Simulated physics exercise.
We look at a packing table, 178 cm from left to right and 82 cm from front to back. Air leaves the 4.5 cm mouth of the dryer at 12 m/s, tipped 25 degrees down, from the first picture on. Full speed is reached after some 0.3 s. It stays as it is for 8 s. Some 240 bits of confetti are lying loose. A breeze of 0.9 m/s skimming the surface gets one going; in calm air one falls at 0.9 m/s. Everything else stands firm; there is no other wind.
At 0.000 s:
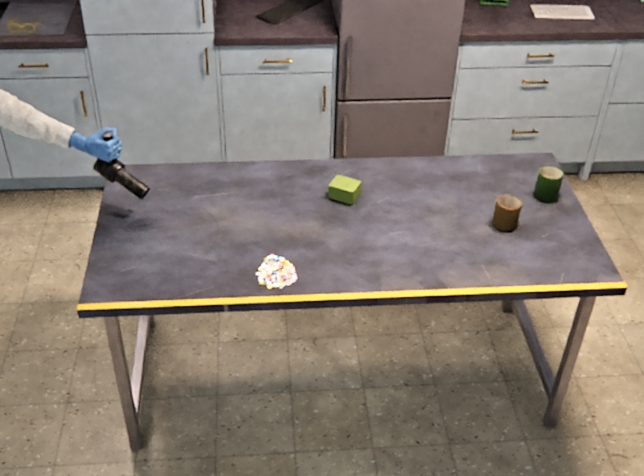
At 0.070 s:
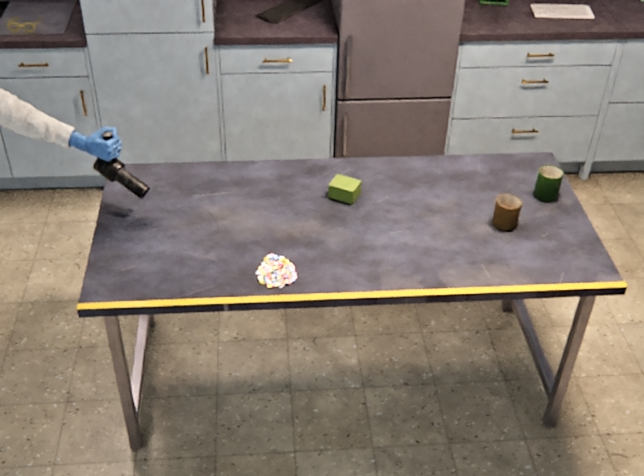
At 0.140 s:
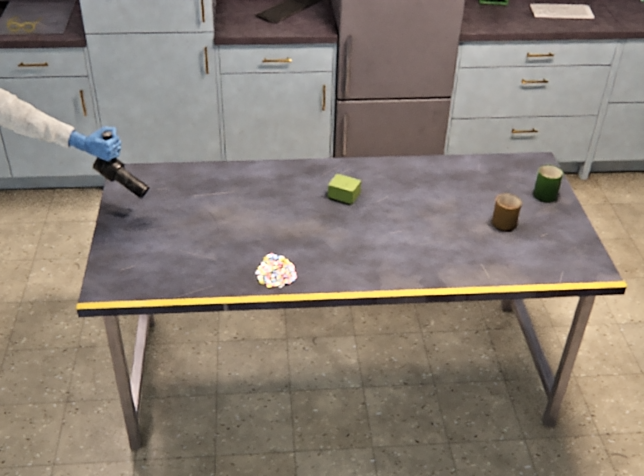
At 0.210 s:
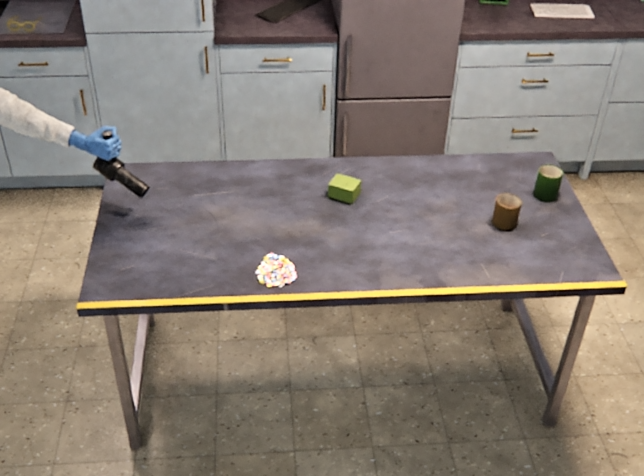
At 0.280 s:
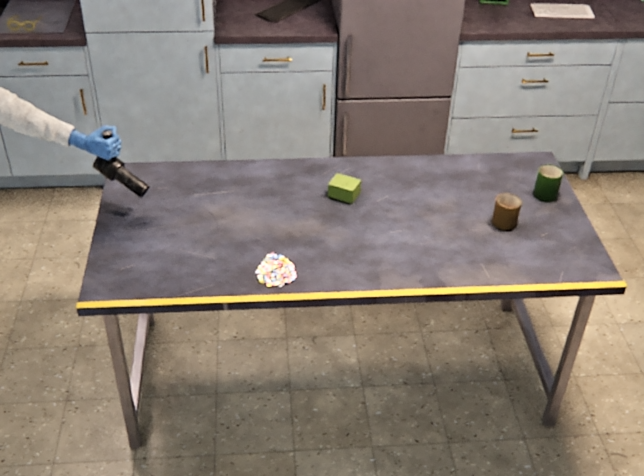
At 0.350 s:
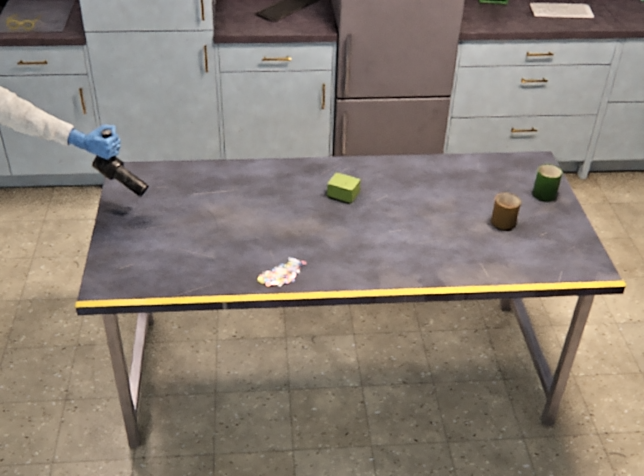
A small heap of pale, multicoloured confetti near the front edge of a dark table sits still at first, then flattens and shifts slightly right. A blue-gloved hand at the left steadily points a black dryer down toward the tabletop, while a green block and brown and green mugs stay put. The fixed, raised view shows a kitchen-like room with light blue cabinets and a tiled floor.
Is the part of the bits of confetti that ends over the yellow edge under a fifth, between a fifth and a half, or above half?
The share over the yellow edge is above half.
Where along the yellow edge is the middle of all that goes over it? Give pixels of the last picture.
At about (326, 298).
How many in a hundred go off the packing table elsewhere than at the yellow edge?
About 0 %.
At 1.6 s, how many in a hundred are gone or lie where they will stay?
Near 100 %.
After 1.6 s, 100 % are over the yellow edge; 100 % have settled or left.
After 2.6 s, 100 % are over the yellow edge; 100 % have settled or left.
After 4.4 s, 100 % are over the yellow edge; 100 % have settled or left.
After 8.0 s, at the end, 100 % are over the yellow edge.
